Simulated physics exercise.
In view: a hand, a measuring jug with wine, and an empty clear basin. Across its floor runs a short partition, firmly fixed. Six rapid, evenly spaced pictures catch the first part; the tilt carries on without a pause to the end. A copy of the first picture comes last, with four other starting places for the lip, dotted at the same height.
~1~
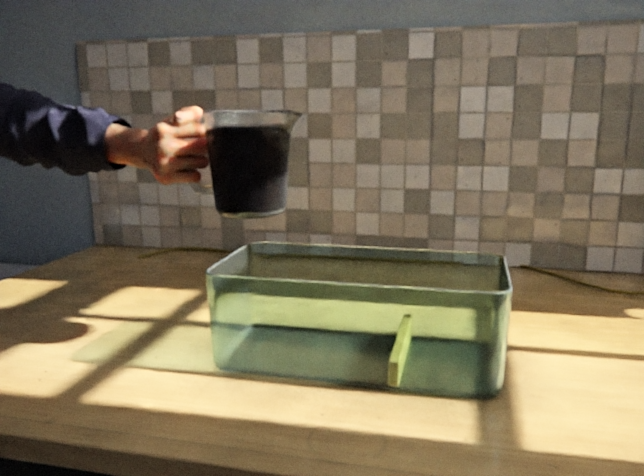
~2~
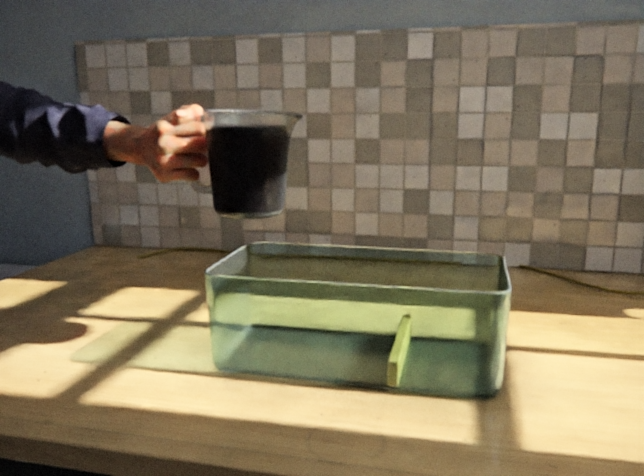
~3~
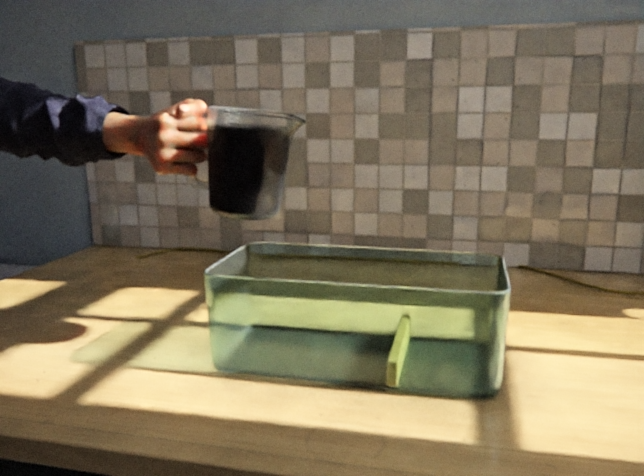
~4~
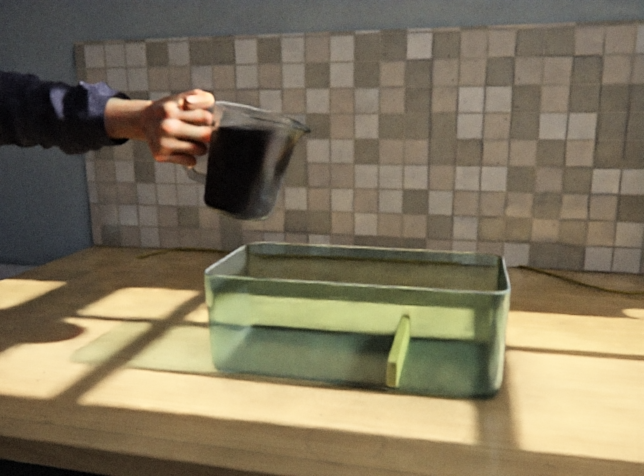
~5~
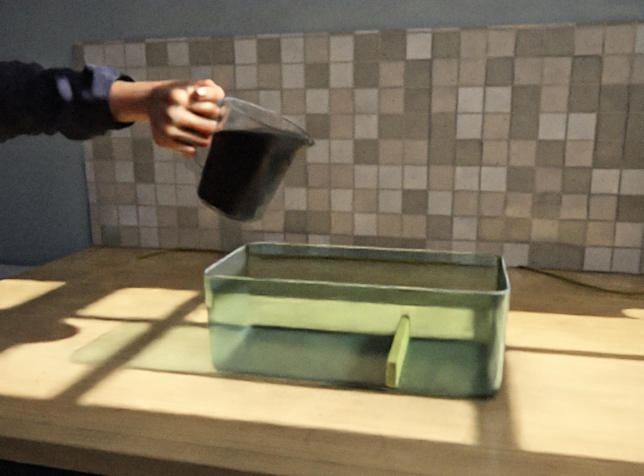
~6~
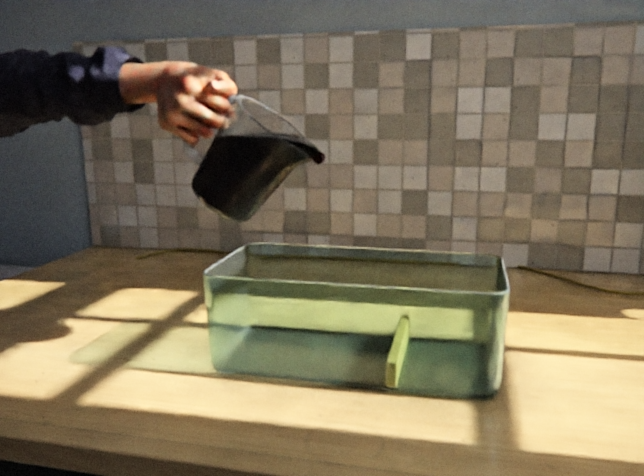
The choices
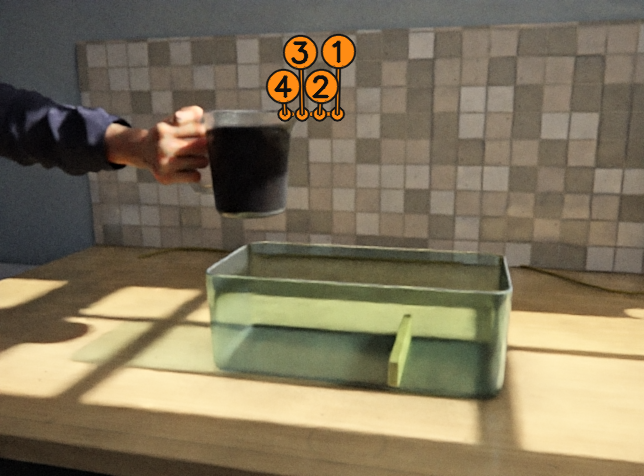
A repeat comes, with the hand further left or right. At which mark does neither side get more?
Best: 1.
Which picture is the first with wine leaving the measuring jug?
In picture 6.
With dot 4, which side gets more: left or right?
The left one.
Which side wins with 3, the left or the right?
More ends on the left.
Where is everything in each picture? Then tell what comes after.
The first frame shows upright, lip at (300, 114); basin from (215, 366) to (502, 396); top of the wall at (402, 335); nothing has left yet.
The second frame shows upright, lip at (301, 116); nothing has left yet.
The third frame shows tipped about 7°, lip at (304, 121); nothing has left yet.
The fourth frame shows tipped about 15°, lip at (309, 131); nothing has left yet.
The fifth frame shows tipped about 26°, lip at (313, 144); nothing has left yet.
The sixth frame shows tipped about 38°, lip at (316, 159); wine is over the lip, down to (316, 159).
On the marked copy, 1 at (337, 114); 2 at (319, 114); 3 at (302, 114); 4 at (284, 114).
For dot 1, about 51 % ends left of the wall and 49 % right of it.
For dot 2, about 86 % ends left of the wall and 11 % right of it.
For dot 3, about 87 % ends left of the wall and 11 % right of it.
For dot 4, about 86 % ends left of the wall and 13 % right of it.
